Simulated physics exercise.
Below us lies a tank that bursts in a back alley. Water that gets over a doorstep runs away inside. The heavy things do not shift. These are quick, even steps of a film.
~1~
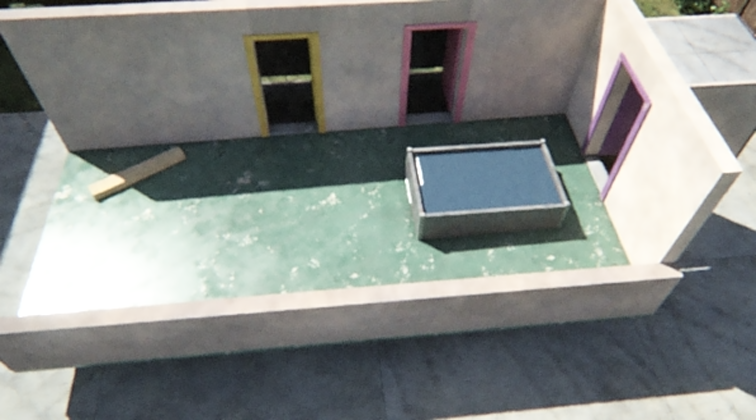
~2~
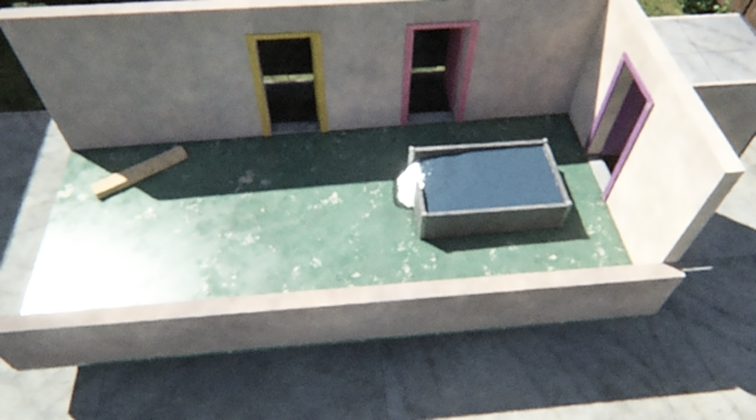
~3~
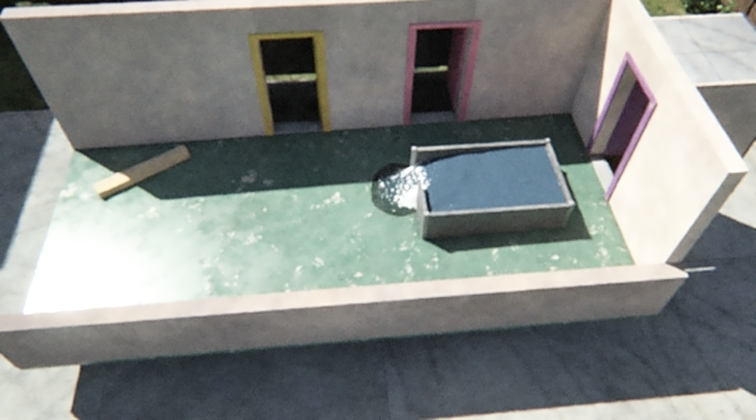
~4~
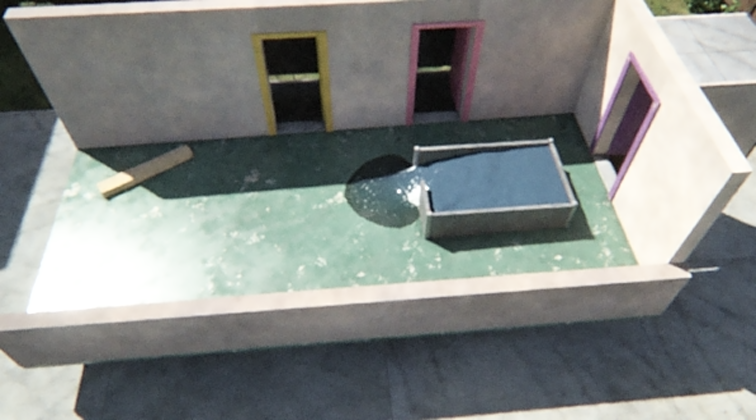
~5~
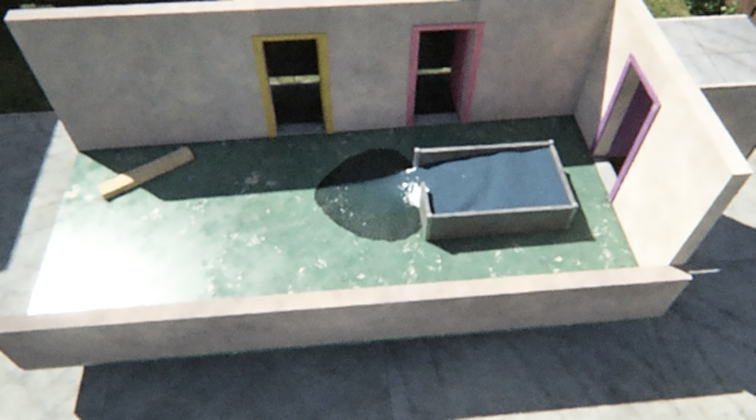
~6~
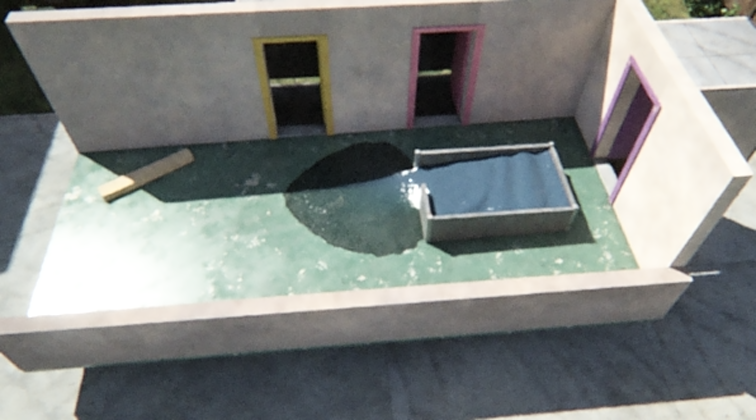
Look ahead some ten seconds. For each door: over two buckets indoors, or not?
The purple door stays under that; the pink door stays under that; the yellow door takes more than that.
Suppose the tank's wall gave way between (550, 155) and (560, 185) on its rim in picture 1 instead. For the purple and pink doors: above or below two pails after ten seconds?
Then: The purple one goes over, the pink one holds.
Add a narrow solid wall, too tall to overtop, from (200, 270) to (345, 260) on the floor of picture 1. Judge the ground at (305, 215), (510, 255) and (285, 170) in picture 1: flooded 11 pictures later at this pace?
In that order: Flooded, dry, under water.
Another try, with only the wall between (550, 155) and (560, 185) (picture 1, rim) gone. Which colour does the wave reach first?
First comes the purple-painted one.
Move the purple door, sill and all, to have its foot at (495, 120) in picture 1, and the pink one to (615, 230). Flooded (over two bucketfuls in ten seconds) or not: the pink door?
Pink door stays under.
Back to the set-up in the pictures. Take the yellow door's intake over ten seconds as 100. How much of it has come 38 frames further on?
I make it 95 per cent.
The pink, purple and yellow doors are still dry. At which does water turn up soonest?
That is the door marked yellow.
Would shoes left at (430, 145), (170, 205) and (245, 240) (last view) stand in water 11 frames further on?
In that order: Free of water, covered, under water.
A moment on, water covers 25 % of the floor; the purple door not reached, the pink door not reached, the yellow door wet at the sill, nothing in.
Next, water covers 40 % of the floor; the purple door not reached, the pink door not reached, the yellow door under two buckets in.
Then, water covers 60 % of the floor; the purple door not reached, the pink door not reached, the yellow door over two buckets in.
Later, water covers 55 % of the floor; the purple door not reached, the pink door wet at the sill, nothing in, the yellow door over two buckets in.
In the end, water covers 45 % of the floor; the purple door not reached, the pink door wet at the sill, nothing in, the yellow door over two buckets in.
